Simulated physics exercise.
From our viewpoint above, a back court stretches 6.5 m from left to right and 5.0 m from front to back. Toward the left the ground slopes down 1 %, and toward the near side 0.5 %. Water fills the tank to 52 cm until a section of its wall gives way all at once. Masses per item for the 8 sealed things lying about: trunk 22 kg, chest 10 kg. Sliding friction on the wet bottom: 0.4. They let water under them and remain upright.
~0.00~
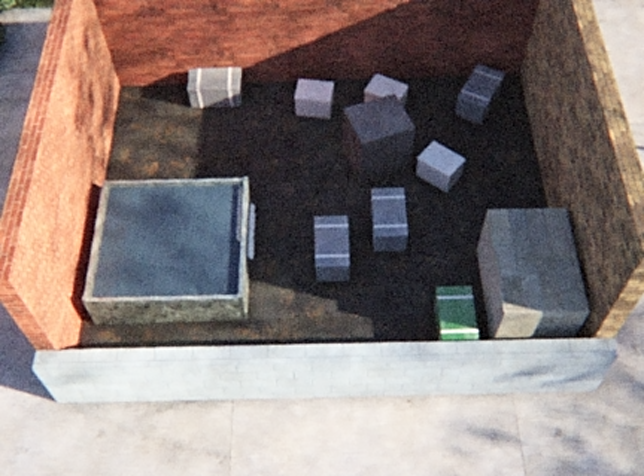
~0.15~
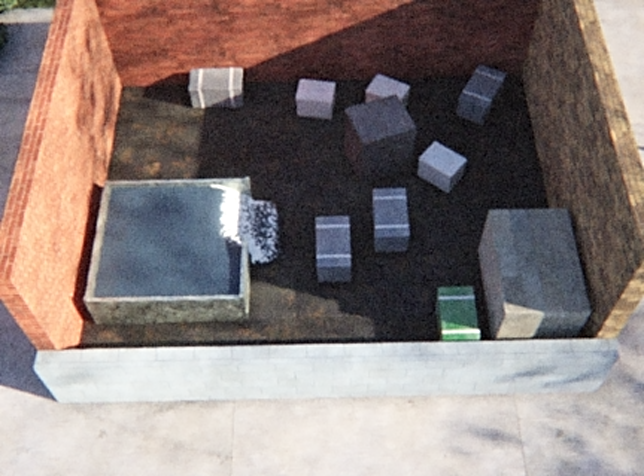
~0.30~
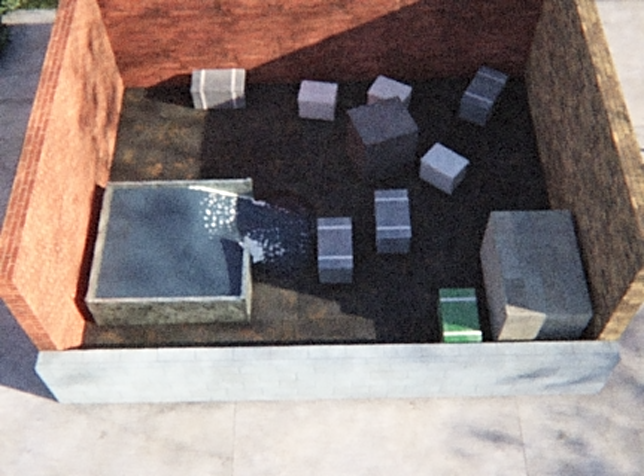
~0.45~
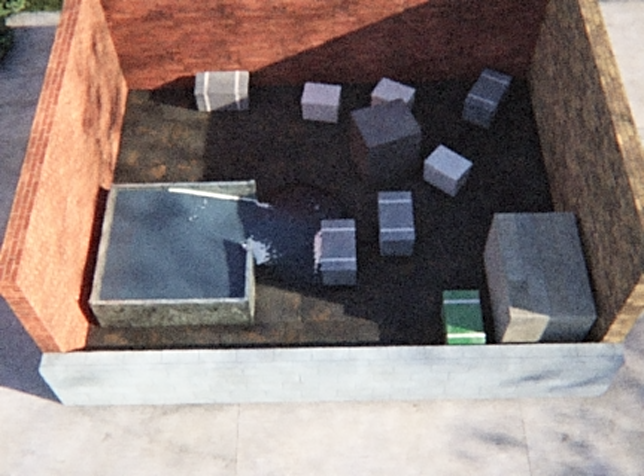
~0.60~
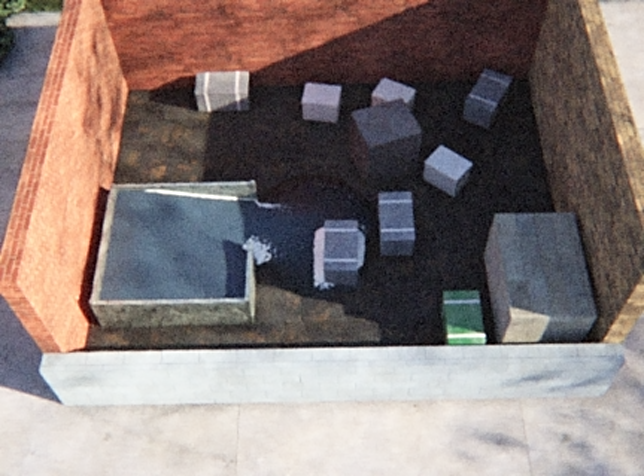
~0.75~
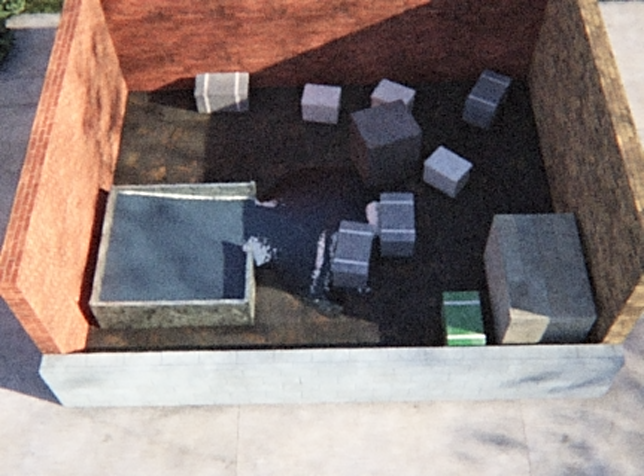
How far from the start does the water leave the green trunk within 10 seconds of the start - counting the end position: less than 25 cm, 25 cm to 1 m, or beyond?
Washed away.
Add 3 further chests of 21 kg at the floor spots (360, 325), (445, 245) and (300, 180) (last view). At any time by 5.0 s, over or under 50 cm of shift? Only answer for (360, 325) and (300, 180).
So it goes behind the line, then across the line.
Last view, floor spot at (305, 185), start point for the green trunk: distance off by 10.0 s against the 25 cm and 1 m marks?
Well, it is shoved a long way.
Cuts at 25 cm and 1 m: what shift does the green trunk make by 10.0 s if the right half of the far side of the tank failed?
With that failure, the green trunk remains in position.
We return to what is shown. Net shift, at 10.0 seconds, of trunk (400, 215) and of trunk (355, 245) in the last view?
In turn: 200 cm, 100 cm.
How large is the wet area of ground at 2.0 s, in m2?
Wet: Near 16 m2.
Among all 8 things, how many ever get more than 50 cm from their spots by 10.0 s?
Result: 7.
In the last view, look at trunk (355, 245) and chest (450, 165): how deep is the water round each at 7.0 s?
Depth approx. 8 cm / 8 cm.
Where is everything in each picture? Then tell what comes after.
The first picture shows the green trunk at (457, 314), on the bottom; water covers 3.4 m2; 0 of 8 have shifted.
The second picture shows the green trunk at (459, 314) rests on the ground; 3.9 m2 under water; 0 of 8 have shifted.
The third picture shows the green trunk at (461, 316) rests on the ground; water covers 4.5 m2; 0 of 8 have shifted.
The fourth picture shows the green trunk at (464, 318) rests on the ground; water covers 5.2 m2; 0 of 8 have shifted.
The fifth picture shows the green trunk at (464, 318) rests on the ground; water covers 6.0 m2; 0 of 8 have shifted.
The sixth picture shows the green trunk at (464, 319), on the bottom; water covers 6.7 m2; 1 of 8 have shifted.
After 2.0 s the green trunk is near (470, 323), 0.1 m from its start, aground; 0 afloat.
After 4.5 s the green trunk is near (473, 316), 0.1 m from its start, afloat; 6 afloat.
After 7.0 s the green trunk is near (425, 328), 0.5 m from its start, afloat; 6 afloat.
After 10.0 s the green trunk is near (272, 333), 2.4 m from its start, aground; 3 afloat.
